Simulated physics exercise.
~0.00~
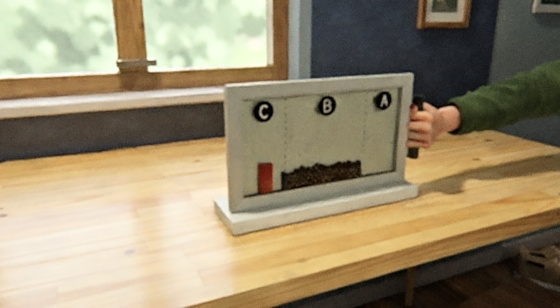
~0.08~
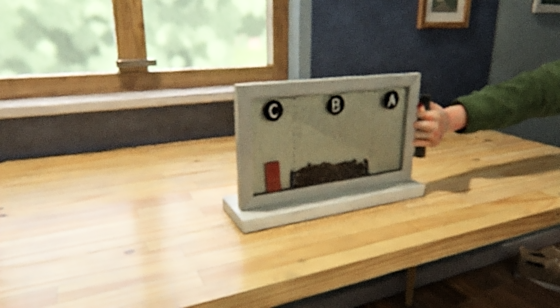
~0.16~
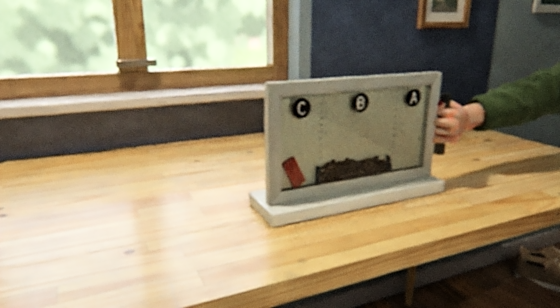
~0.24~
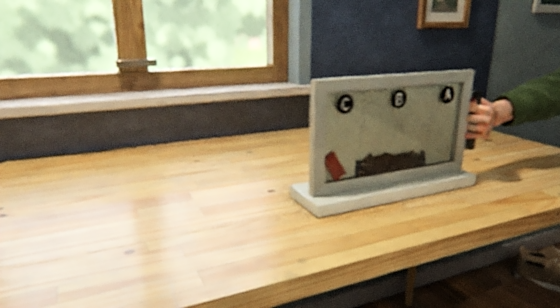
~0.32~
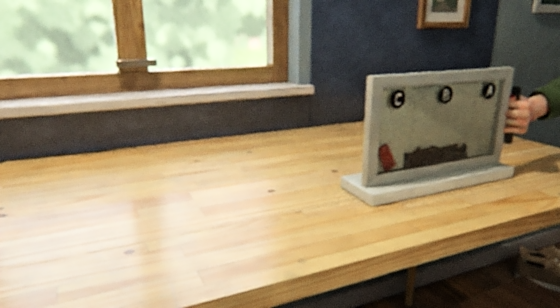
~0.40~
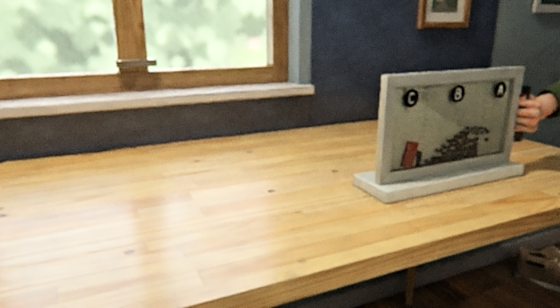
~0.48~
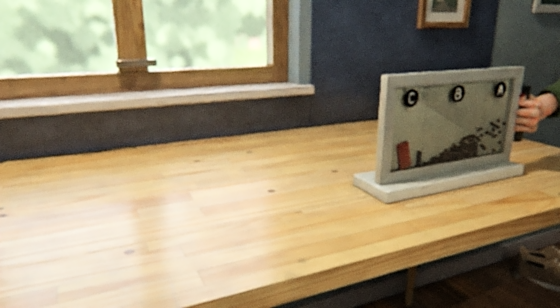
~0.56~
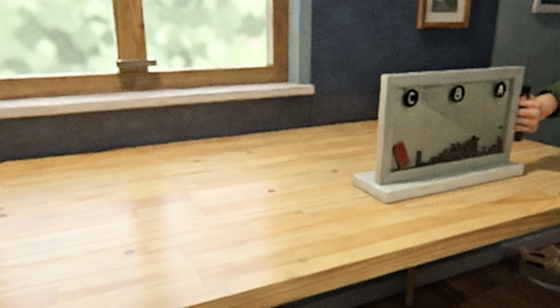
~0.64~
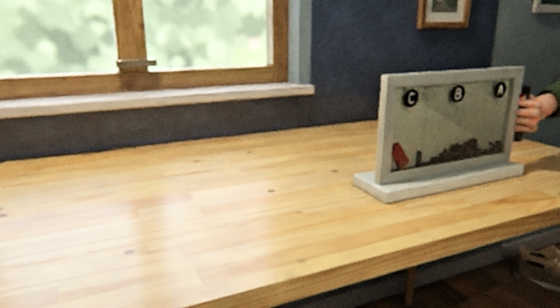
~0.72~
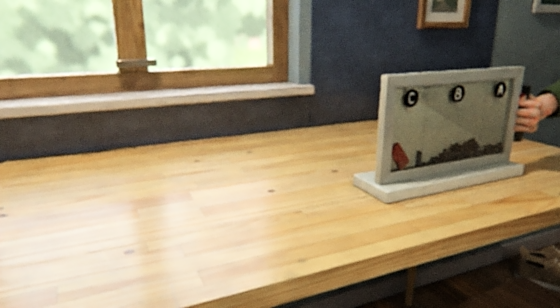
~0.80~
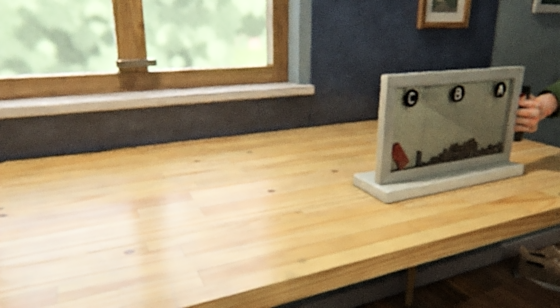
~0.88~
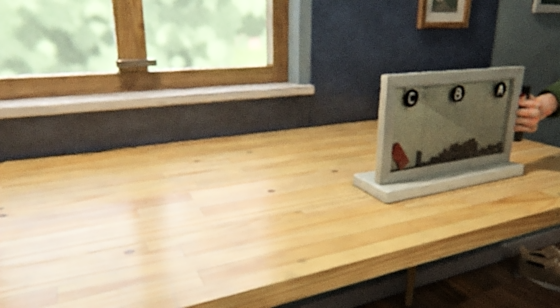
At first, a thin upright case with a clear front stands on a wooden table, a hand gripping its right side, with a low heap of dark beads under B and a red block standing near C. The hand moves the case to the right along the table, and the block tilts. When the case stops near the table's right side, the beads surge rightward and pile up toward A. They then slump back lower and settle. The case ends at rest, still held, with most beads under B, some under A, and the block leaning at the left.
